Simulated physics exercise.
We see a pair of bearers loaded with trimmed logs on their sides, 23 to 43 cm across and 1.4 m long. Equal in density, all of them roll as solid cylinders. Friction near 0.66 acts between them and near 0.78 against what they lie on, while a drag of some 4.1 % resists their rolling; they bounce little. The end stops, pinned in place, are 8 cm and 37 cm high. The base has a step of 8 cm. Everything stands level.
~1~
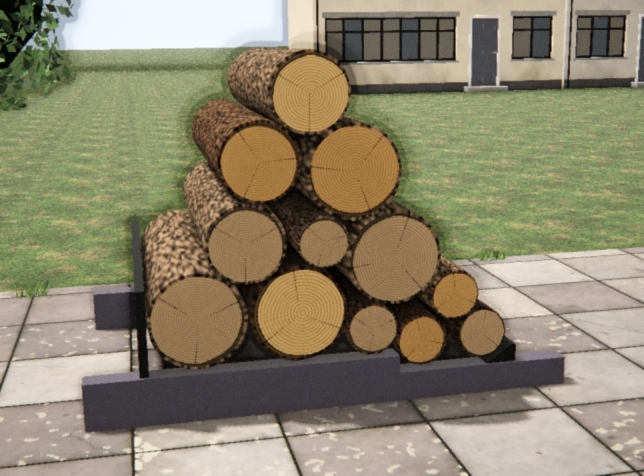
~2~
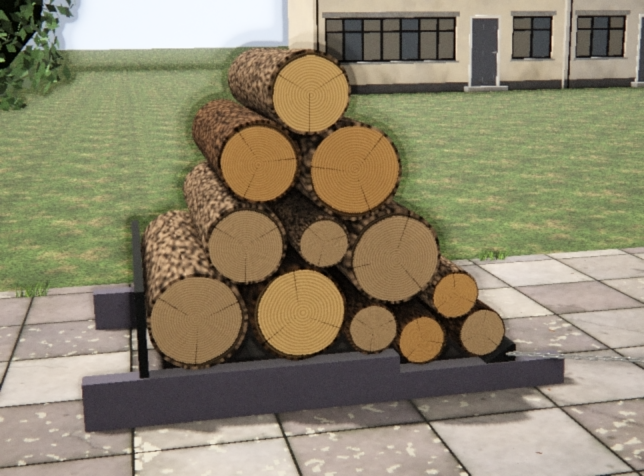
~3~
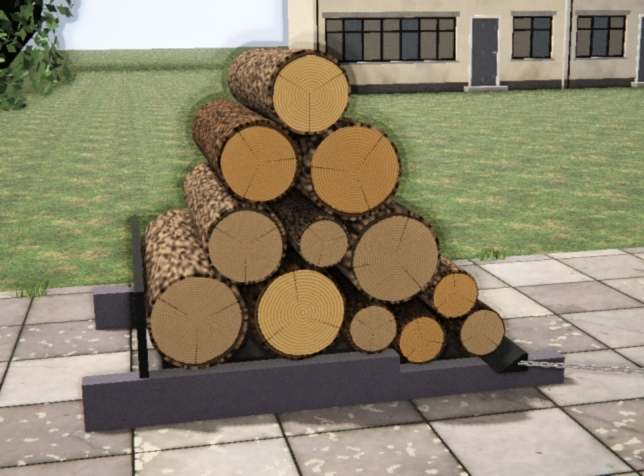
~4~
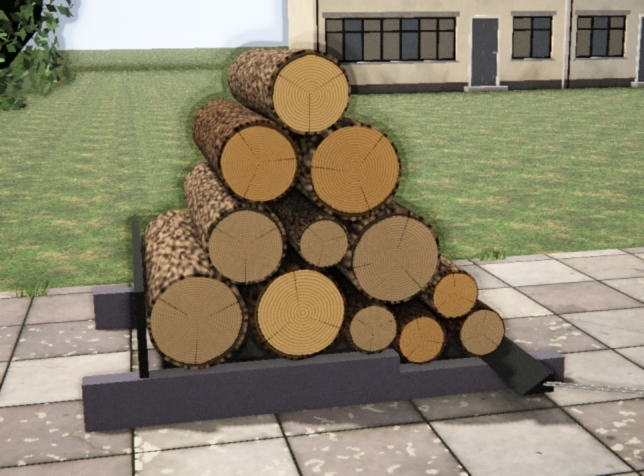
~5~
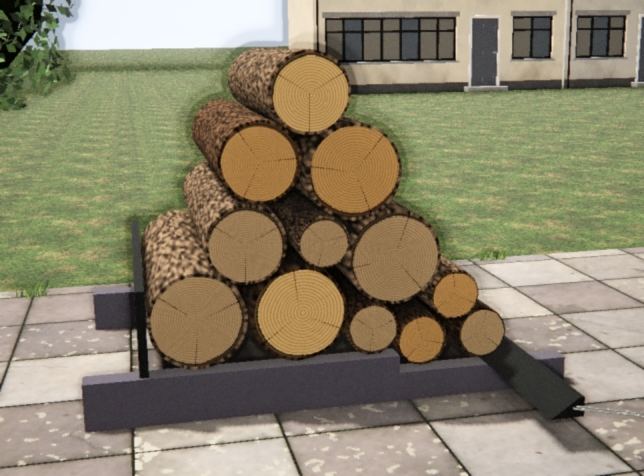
A dark stop on a chain slides out from the lower right of a pyramid-shaped log stack, moving down and to the right across the paving, while the stacked logs stay still on their low grey base.
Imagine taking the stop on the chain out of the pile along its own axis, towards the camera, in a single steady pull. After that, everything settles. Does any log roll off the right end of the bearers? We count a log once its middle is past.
Answer: Yes.
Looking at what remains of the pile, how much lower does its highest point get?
Roughly 60 cm lower.
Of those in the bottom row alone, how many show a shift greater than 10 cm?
2.
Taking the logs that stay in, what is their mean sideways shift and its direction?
They move about 35 cm toward the right side, on average.
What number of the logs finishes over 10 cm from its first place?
9.
Then, 0.81 s past the final picture, 0 now displaced over 10 cm; not one off the ends of the bearers; the one last seen at (482, 333) 2.8 cm right.
Then, 1.31 s past the final picture, 6 now displaced over 10 cm; 1 off the right end of the bearers; the one last seen at (482, 333) 48 cm right and 4.6 cm down.
Then, 2.31 s past the final picture, 8 now displaced over 10 cm; 3 off the right end of the bearers; the one last seen at (482, 333) rolled far off to the right.
Then, 4.81 s past the final picture, 9 now displaced over 10 cm; 5 off the right end of the bearers; the one last seen at (482, 333) rolled far off to the right.
All still, 5.3 s past the final picture, 9 moved over 10 cm; 5 off the right end of the bearers; the one last seen at (482, 333) rolled far off to the right; top of the pile 91 cm high, from 1.5 m.
